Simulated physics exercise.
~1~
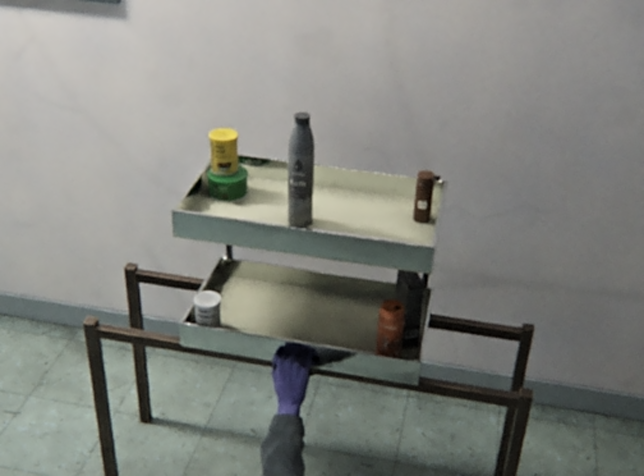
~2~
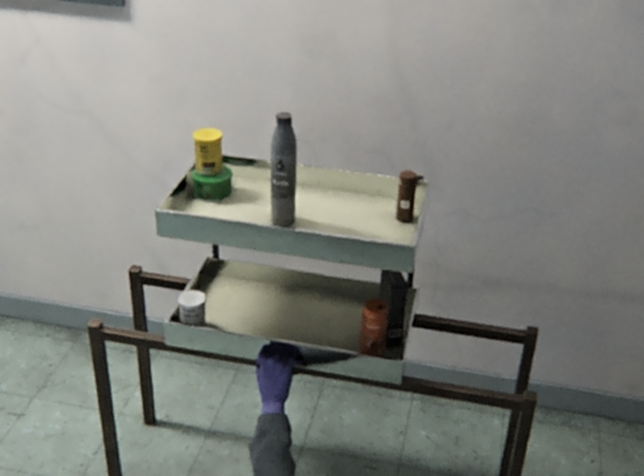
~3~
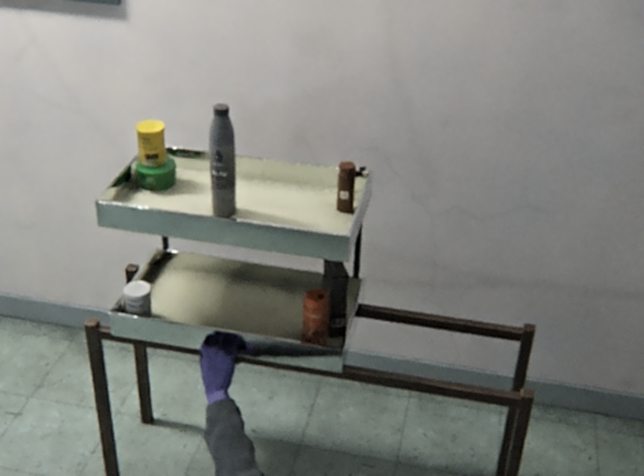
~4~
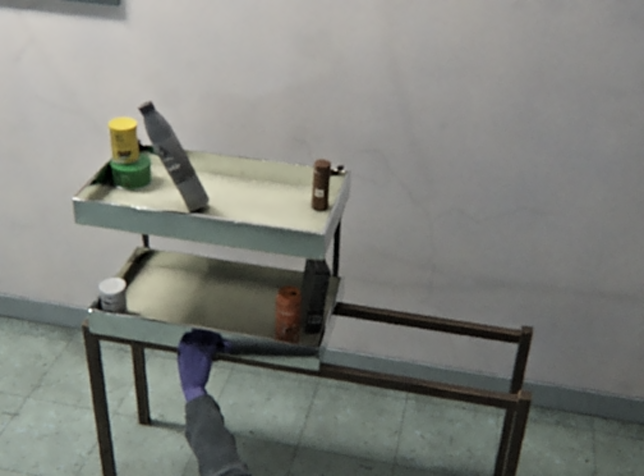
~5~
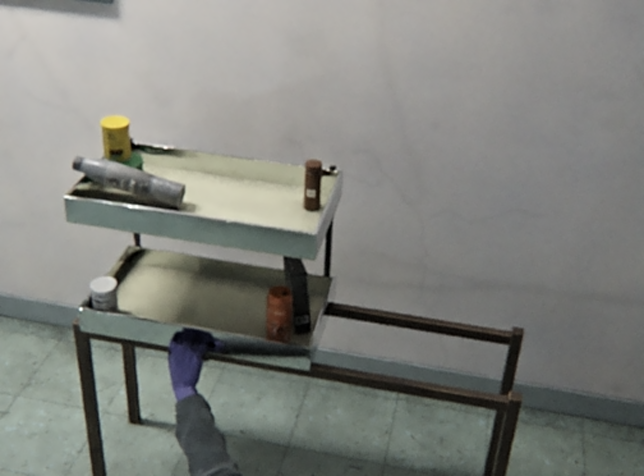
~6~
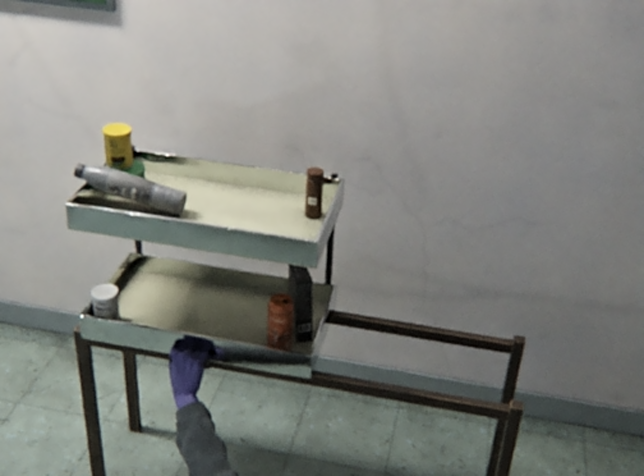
A gloved hand slides a two-tier tray left, and the grey bottle topples onto its side.
